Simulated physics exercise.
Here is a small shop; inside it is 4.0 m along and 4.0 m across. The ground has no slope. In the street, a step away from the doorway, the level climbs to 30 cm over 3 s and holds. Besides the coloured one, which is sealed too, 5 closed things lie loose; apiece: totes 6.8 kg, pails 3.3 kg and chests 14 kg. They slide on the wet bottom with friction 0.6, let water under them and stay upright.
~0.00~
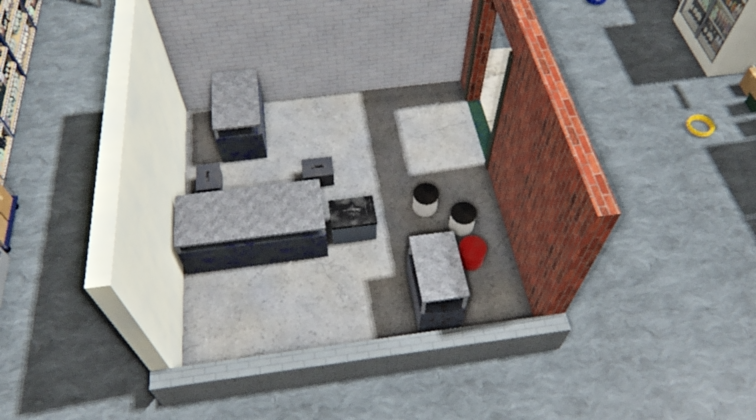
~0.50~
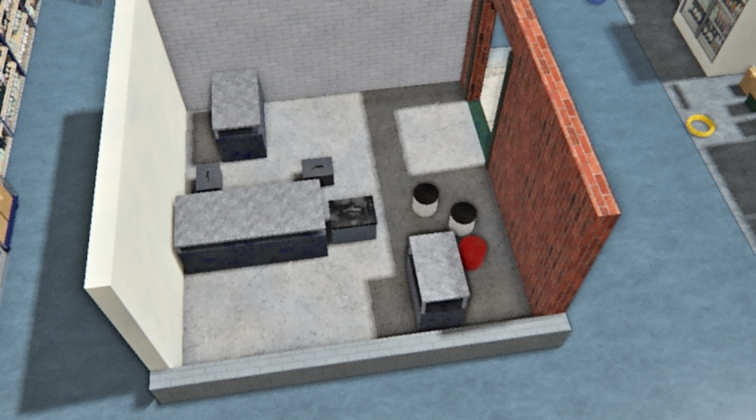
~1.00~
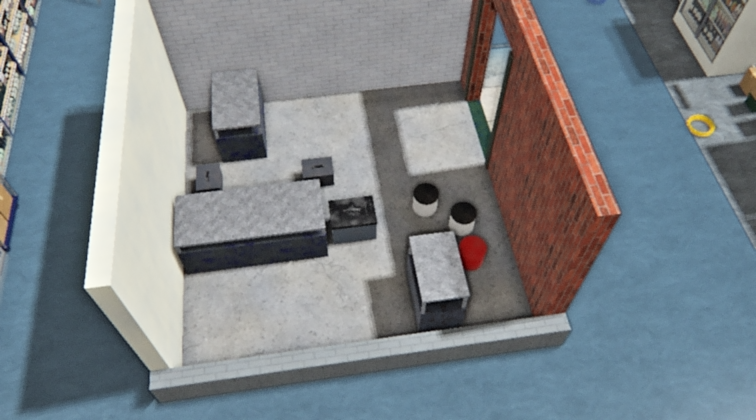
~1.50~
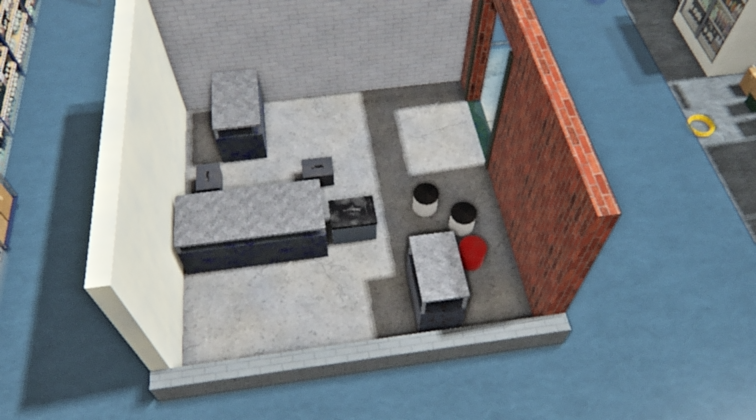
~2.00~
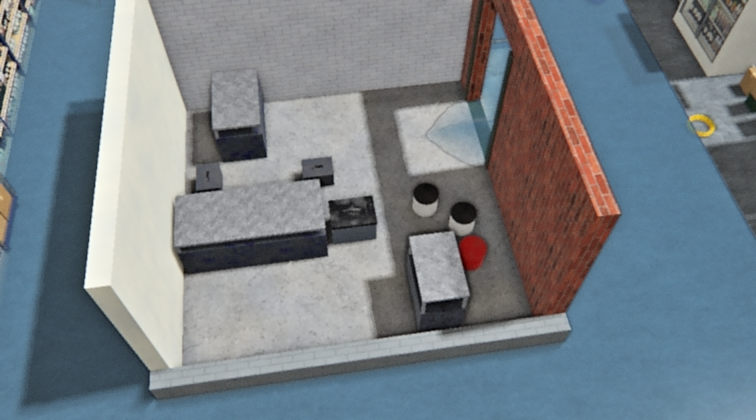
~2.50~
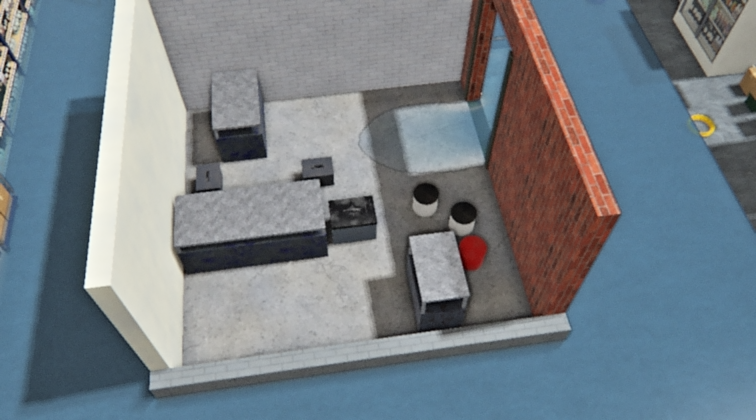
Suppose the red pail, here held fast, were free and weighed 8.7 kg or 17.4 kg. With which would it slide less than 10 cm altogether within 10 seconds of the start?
For it, the lower weight is enough.
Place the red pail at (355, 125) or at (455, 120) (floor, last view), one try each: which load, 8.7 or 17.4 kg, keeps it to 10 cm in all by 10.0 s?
In that order: Neither is enough; neither is enough.
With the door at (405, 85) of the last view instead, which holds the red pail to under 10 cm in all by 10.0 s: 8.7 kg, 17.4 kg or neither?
In that case neither weight holds it.
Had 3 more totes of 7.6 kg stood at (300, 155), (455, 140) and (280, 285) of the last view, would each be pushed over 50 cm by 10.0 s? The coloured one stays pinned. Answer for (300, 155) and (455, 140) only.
In that order: More, past it.
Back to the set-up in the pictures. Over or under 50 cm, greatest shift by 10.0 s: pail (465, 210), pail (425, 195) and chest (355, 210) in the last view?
In that order: Short of it, more, past it.
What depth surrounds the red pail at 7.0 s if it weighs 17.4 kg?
About 2 cm.
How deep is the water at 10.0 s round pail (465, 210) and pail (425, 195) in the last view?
Roughly 4 and 6 cm.
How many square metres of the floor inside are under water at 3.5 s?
Roughly 6.0 m2.
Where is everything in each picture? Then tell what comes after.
The first frame shows the red pail at (473, 247) rests on the ground; 0.0 m2 under water; 0 of 6 have shifted.
The second frame shows the red pail at (473, 247), on the bottom; water covers 0.0 m2; 0 of 6 have shifted.
The third frame shows the red pail at (473, 247) rests on the ground; 0.0 m2 under water; 0 of 6 have shifted.
The fourth frame shows the red pail at (473, 247) rests on the ground; 0.0 m2 under water; 0 of 6 have shifted.
The fifth frame shows the red pail at (473, 247), on the bottom; 0.5 m2 under water; 0 of 6 have shifted.
The sixth frame shows the red pail at (473, 247), on the bottom; 1.7 m2 under water; 0 of 6 have shifted.
After 3.5 s the red pail would be 0 cm from its start with 8.7 kg and 0 cm from its start with 17.4 kg; 0 cm of water round it then.
After 4.5 s the red pail would be 0 cm from its start with 8.7 kg and 0 cm from its start with 17.4 kg; 0 cm of water round it then.
After 7.0 s the red pail would be 0 cm from its start with 8.7 kg and 0 cm from its start with 17.4 kg; 2 cm of water round it then.
After 10.0 s the red pail would be 0 cm from its start with 8.7 kg and 0 cm from its start with 17.4 kg; 6 cm of water round it then.
